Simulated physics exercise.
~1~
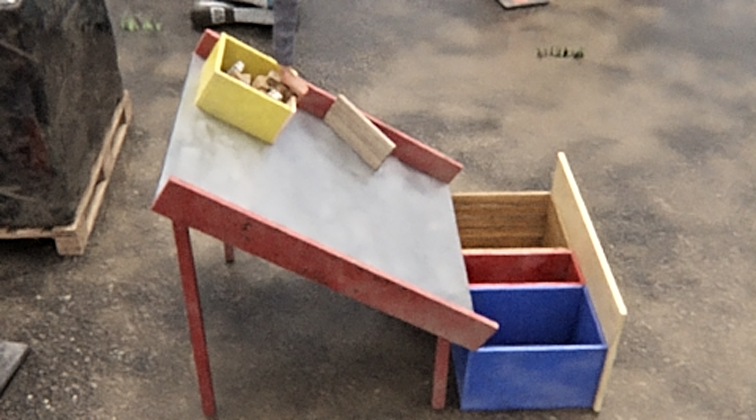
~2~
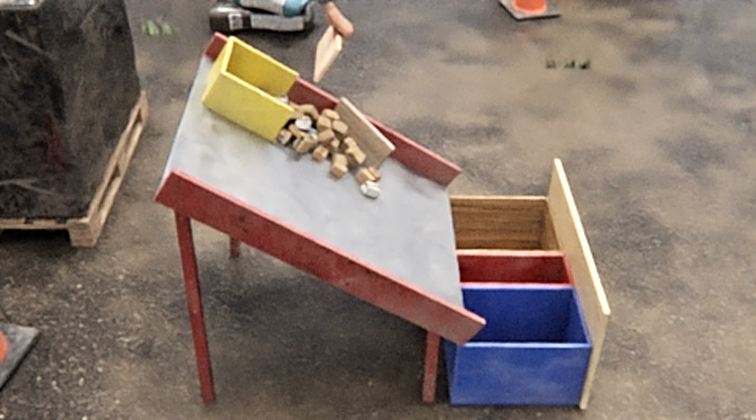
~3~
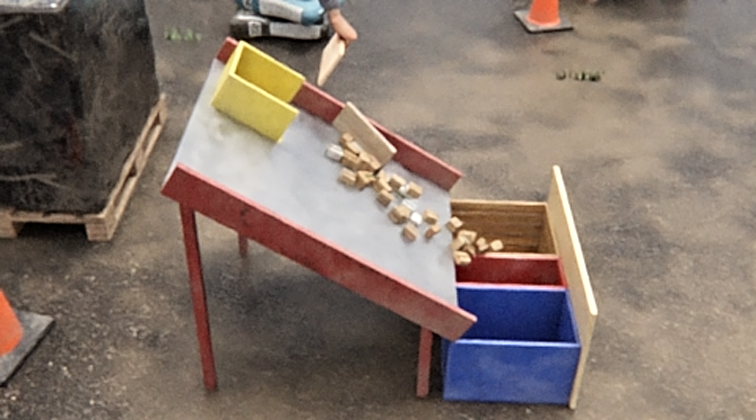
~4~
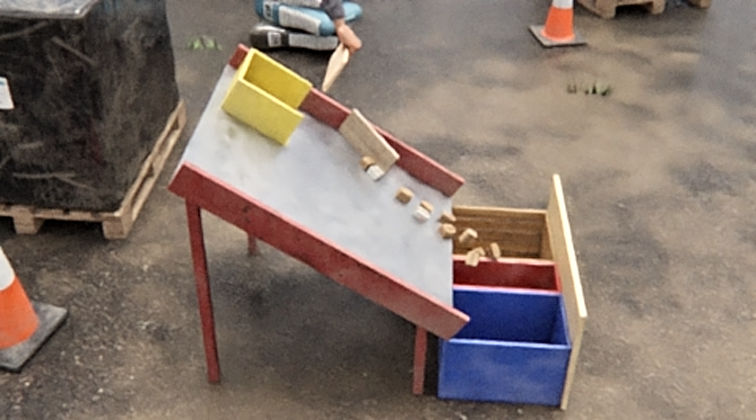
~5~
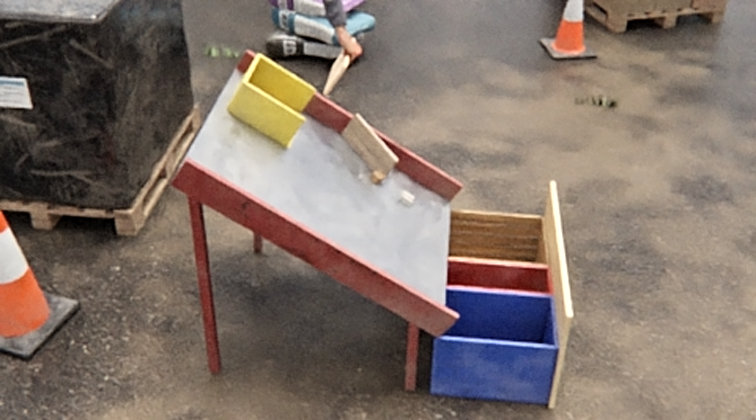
On an outdoor paved yard, a hand holds a wooden gate pulled clear of a yellow pen atop a sloping table, and small brown blocks tumble past an angled board toward the wooden and red bins, until only a couple remain visible on the slope near the board.
